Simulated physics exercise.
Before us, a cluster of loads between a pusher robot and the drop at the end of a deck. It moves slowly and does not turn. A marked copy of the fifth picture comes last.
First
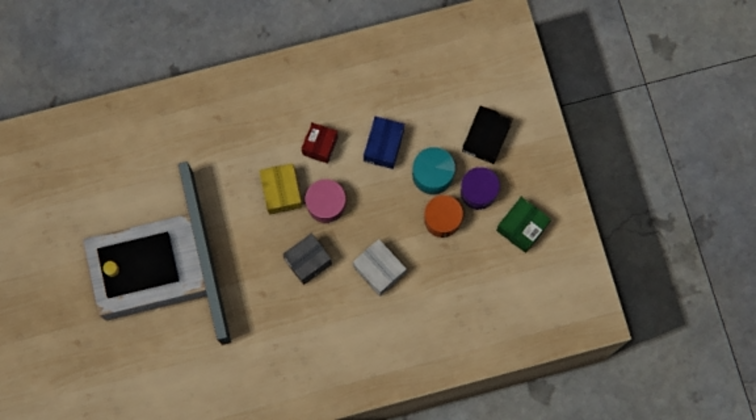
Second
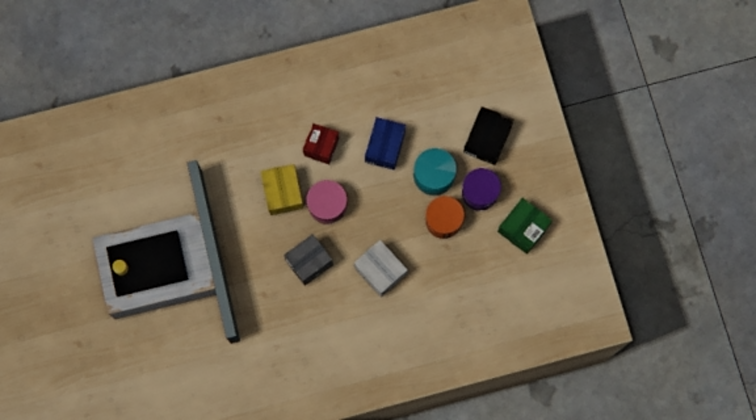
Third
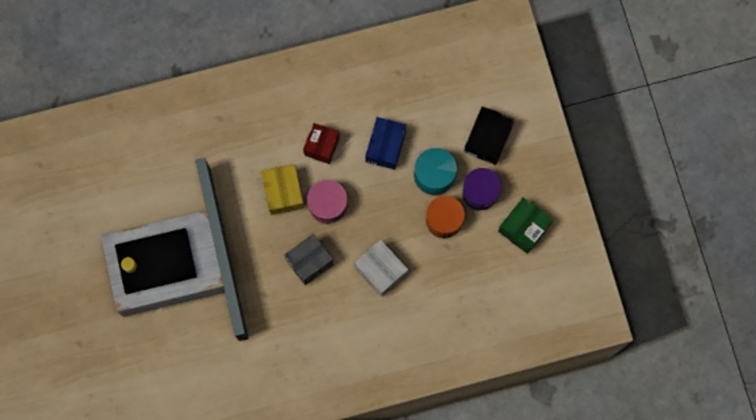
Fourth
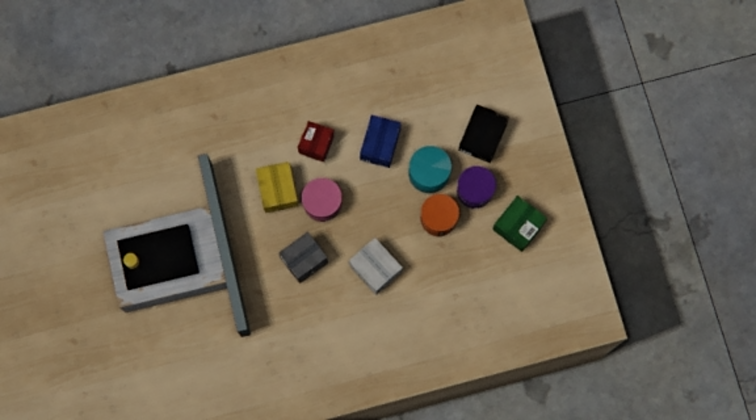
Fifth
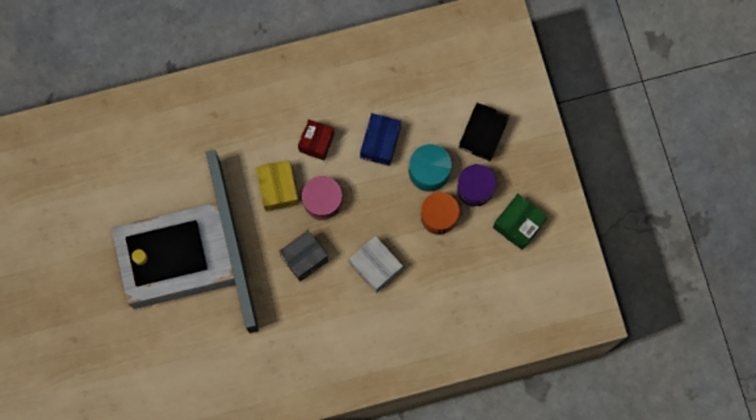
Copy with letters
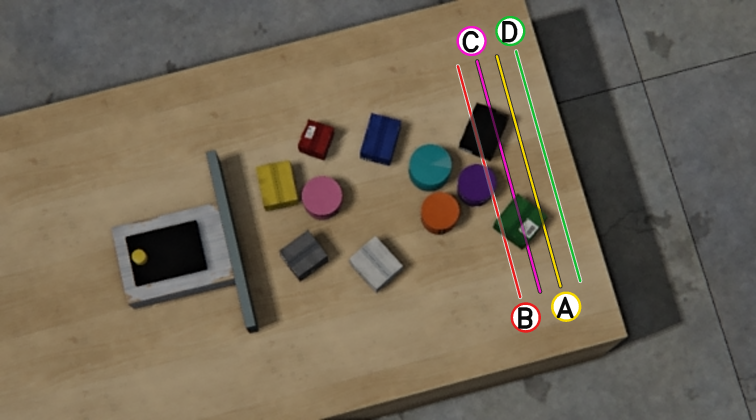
A small pusher robot with a wide flat blade crept slowly to the right across a wooden deck, edging closer to a cluster of colourful boxes and round canisters, which stayed where they were.
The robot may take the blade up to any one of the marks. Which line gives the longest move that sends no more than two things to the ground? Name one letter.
Line C.
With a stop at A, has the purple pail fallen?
Yes.
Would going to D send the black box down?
Yes.
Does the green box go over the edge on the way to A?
Yes.
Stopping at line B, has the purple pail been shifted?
Yes.
On the copy, A at (528, 169); B at (489, 180); C at (508, 174); D at (548, 164).
On C. First, robot (272, 225); red parcel (329, 133); white box (400, 263).
Then, robot (371, 199); black box (504, 122); purple pail (516, 175).
Finally, robot (450, 179); purple pail over the edge; black box over the edge; two fallen.
By contrast, A drops six; B is within the limit but short; D drops six.
